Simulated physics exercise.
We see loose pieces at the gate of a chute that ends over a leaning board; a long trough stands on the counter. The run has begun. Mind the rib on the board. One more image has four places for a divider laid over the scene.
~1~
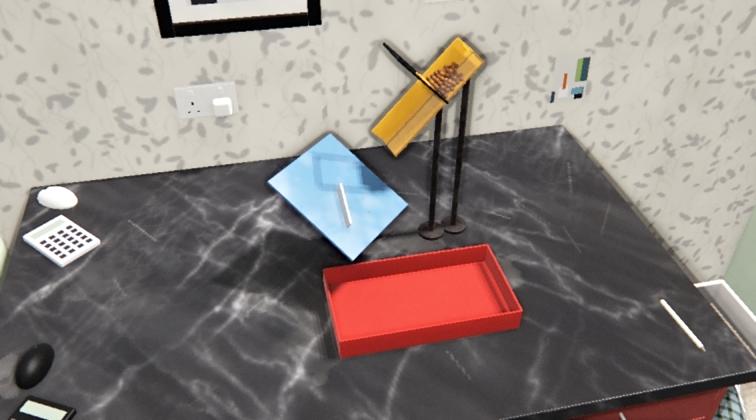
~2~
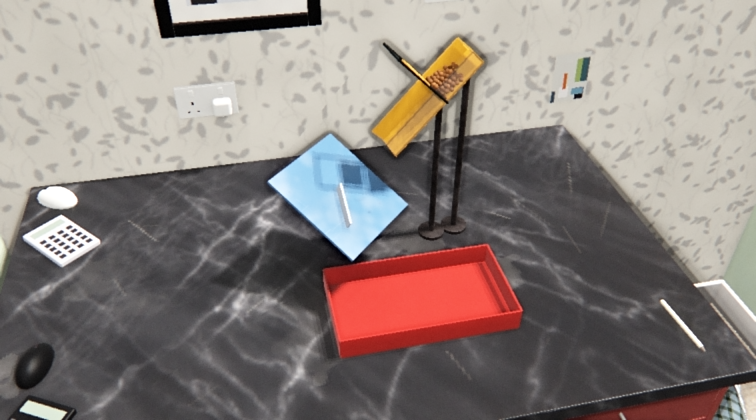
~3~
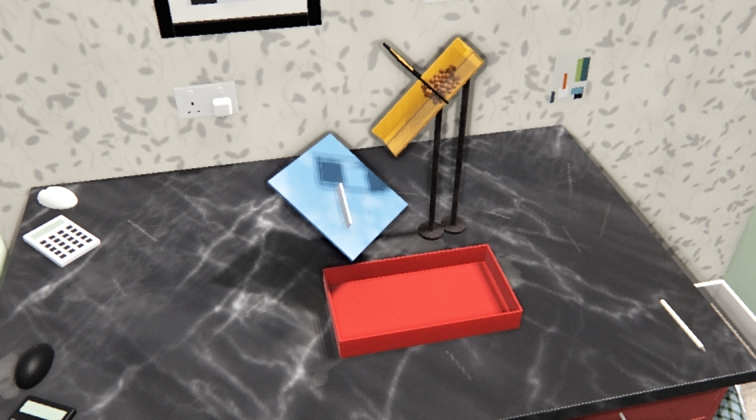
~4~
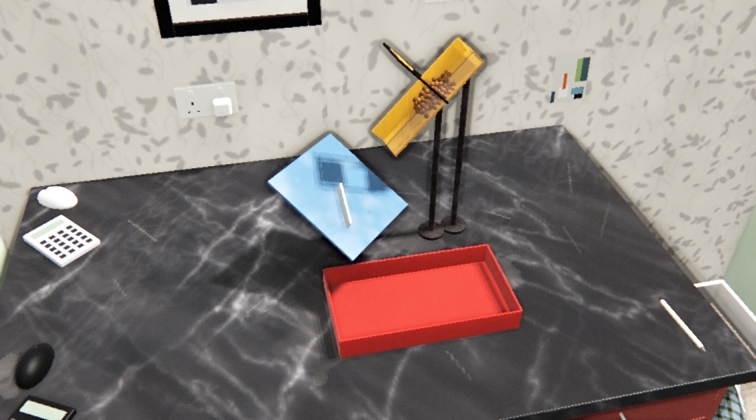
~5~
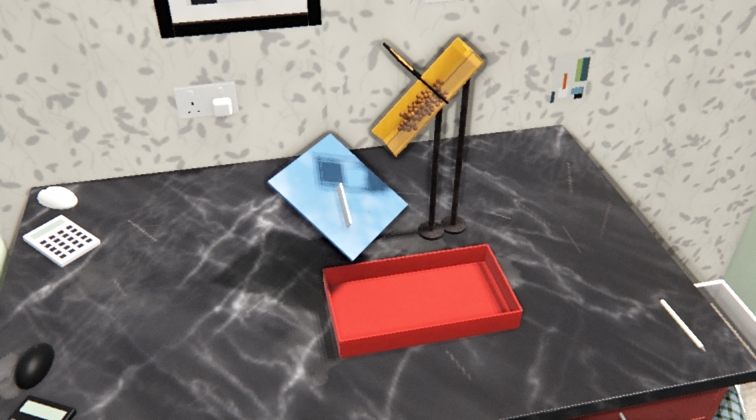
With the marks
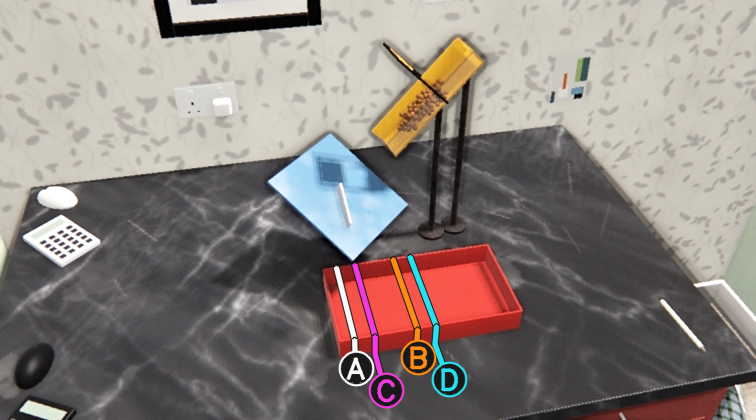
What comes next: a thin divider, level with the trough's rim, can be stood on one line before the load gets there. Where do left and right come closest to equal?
Take B.
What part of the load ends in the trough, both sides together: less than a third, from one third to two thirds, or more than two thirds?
It is more than two thirds.
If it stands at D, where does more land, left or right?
More lands on the left.
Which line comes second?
The answer is D.
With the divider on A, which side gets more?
The right side.
On the marked copy, line A crosses the front rim at (354, 339); line B crosses the front rim at (417, 328); line C crosses the front rim at (374, 335); line D crosses the front rim at (436, 325).
With A, of what is caught, not one piece on the left of the divider, every piece on the right.
With B, of what is caught, roughly half on the left of the divider, roughly half on the right.
With C, of what is caught, not one piece on the left of the divider, every piece on the right.
With D, of what is caught, the larger part on the left of the divider, roughly a quarter on the right.
